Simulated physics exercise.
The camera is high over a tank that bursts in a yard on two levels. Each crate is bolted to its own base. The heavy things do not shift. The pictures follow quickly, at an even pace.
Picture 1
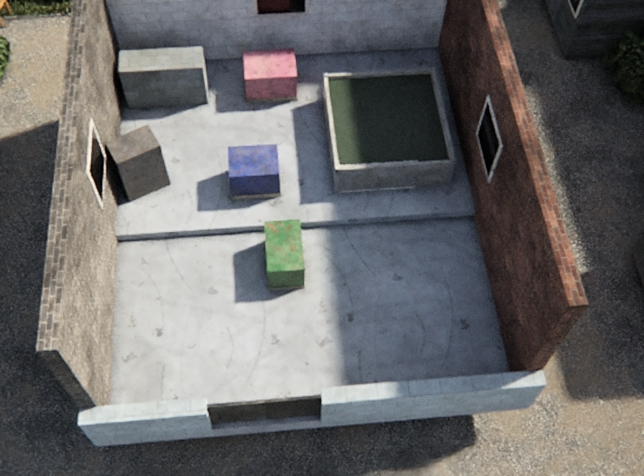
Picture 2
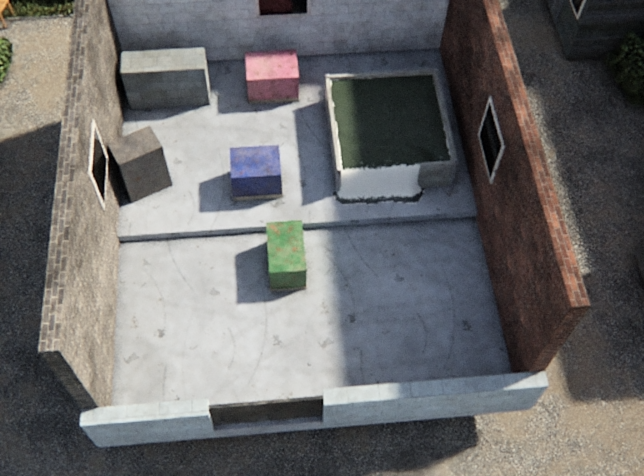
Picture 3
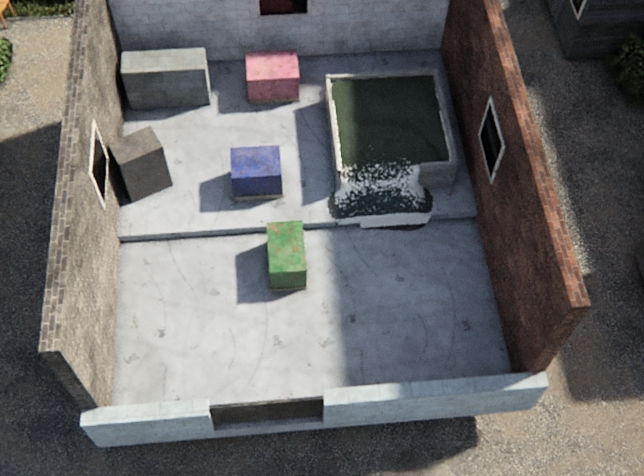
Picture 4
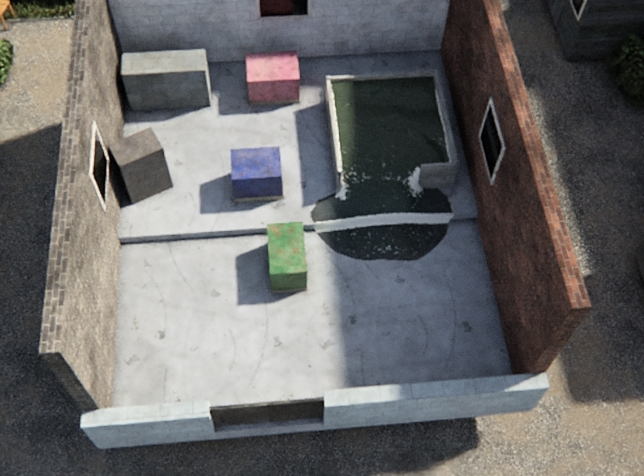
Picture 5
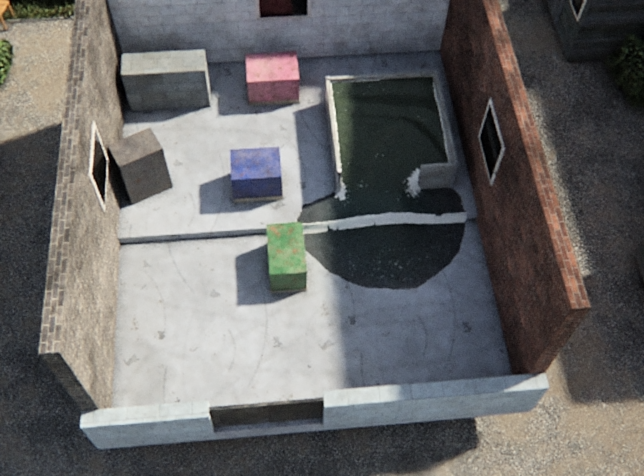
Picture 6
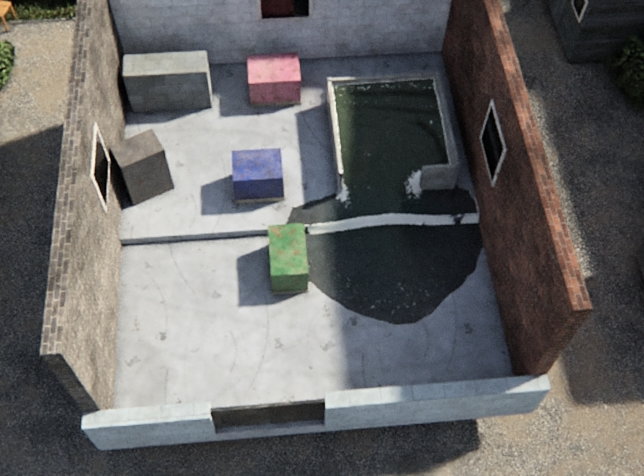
In a walled yard, a tank bursts at its front and dark water spreads across the lower level.
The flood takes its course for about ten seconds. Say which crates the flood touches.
One by one: The blue crate escapes dry; the green crate is wetted; the pink crate escapes dry.
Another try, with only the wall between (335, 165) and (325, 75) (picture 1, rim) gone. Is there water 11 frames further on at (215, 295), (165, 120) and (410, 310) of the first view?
In that order: Awash, awash, not flooded.
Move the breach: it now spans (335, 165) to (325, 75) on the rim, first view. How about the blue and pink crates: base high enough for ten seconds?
One by one: Blue is wetted; pink ends up wet.
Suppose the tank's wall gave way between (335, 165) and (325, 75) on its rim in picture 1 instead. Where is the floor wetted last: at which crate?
The crate marked green.
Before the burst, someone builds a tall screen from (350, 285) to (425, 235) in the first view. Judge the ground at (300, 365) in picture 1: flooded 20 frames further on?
There: Wet.
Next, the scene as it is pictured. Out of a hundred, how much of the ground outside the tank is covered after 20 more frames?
I make it 45 per cent.
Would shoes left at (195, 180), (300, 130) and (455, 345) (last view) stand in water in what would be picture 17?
One after the other: Dry, free of water, covered.
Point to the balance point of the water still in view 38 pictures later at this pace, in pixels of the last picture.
I would point to (333, 281).
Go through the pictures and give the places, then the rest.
The tank at (387, 120) is whole and still, in the first frame.
Water pours out at (378, 182) and has run to (419, 191), in the second frame.
Water pours out at (379, 183) and has run to (424, 215), in the third frame.
Water pours out at (379, 184) and has run to (411, 256), in the fourth frame.
The front is at (415, 282), out from the gap at (379, 185), in the fifth frame.
The front is at (412, 317), out from the gap at (380, 186), in the sixth frame.
A moment on, water covers 30 % of the floor; the blue crate not reached, the green crate water round its plinth, the pink crate not reached.
Next, water covers 35 % of the floor; the blue crate not reached, the green crate water round its plinth, the pink crate not reached.
Then, water covers 45 % of the floor; the blue crate not reached, the green crate water round its plinth, the pink crate not reached.
Later, water covers 55 % of the floor; the blue crate not reached, the green crate water round its plinth, the pink crate not reached.
In the end, water covers 55 % of the floor; the blue crate stayed above the water, the green crate was topped, the pink crate stayed above the water.
